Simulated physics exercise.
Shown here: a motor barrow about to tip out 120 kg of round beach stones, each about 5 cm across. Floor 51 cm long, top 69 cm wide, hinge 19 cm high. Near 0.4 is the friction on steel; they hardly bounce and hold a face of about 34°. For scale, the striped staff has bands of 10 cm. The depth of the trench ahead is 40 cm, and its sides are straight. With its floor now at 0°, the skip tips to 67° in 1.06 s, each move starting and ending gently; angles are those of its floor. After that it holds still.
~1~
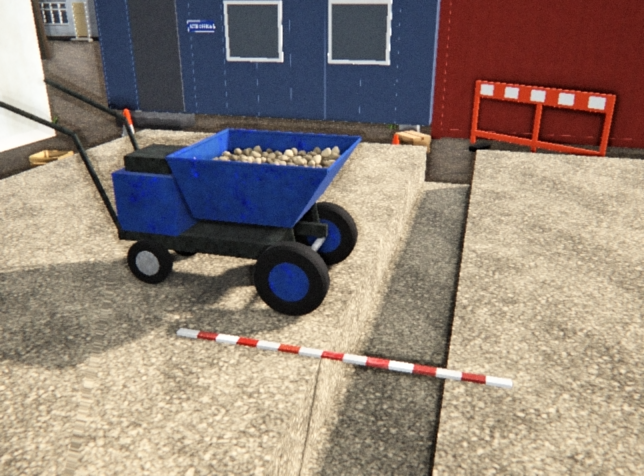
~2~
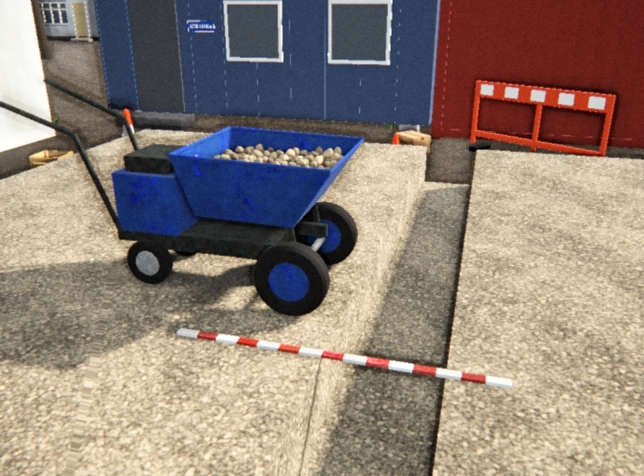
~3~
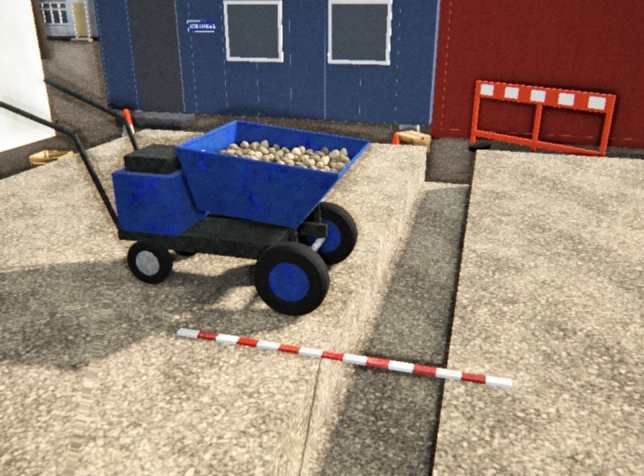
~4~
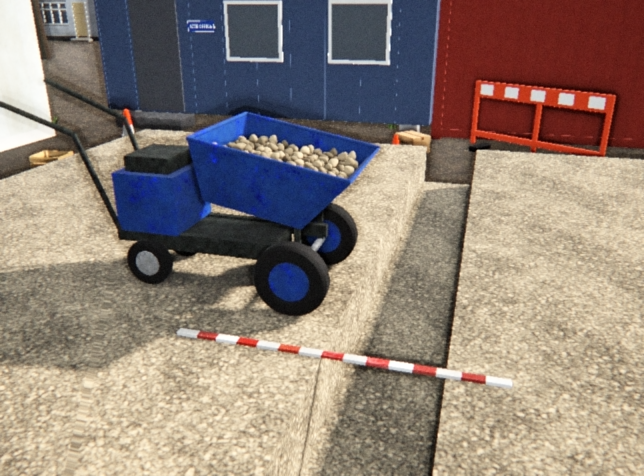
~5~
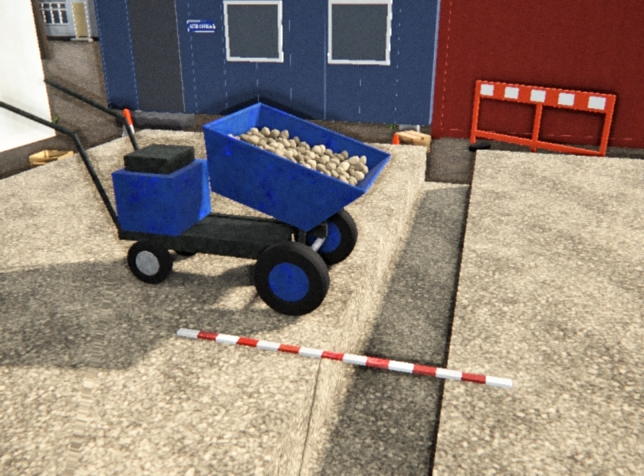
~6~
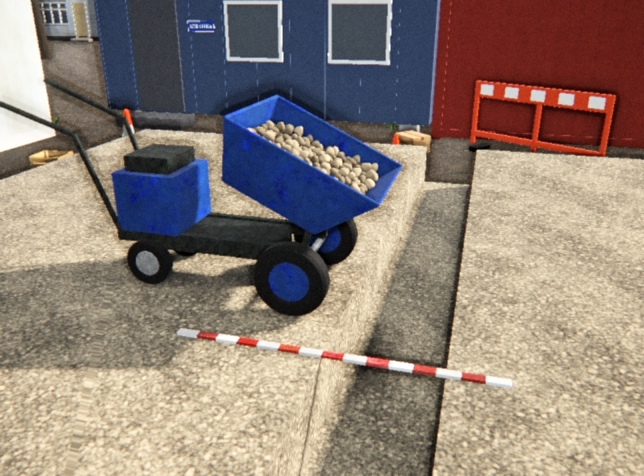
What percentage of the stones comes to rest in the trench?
About 61 per cent.
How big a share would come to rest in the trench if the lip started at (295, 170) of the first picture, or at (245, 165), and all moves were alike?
Roughly 90 per cent, then 100 per cent.
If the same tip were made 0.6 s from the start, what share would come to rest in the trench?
45 %.
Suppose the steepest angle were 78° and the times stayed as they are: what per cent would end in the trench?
Close to 60 per cent then.
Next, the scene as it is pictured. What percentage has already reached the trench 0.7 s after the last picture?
By that point it's something like 15 in a hundred.
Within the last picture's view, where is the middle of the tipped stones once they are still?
Their middle lands near (444, 350).
Then, 0.4 s after the last picture the floor is at 57°, 100 % in the skip; the foremost stones are at (413, 230).
Then, 0.7 s after the last picture the floor is at 67°, 73 % in the skip, 13 % in the trench, 14 % past the trench; the foremost stones are at (503, 311).
Then, 1.1 s after the last picture the floor is at 67°, 38 % in the skip, 24 % in the trench, 37 % past the trench; the foremost stones are at (613, 333).
Then, 3.0 s after the last picture the floor is at 67°, 0 % in the skip, 61 % in the trench, 39 % past the trench; the foremost stones are past the picture's edge.
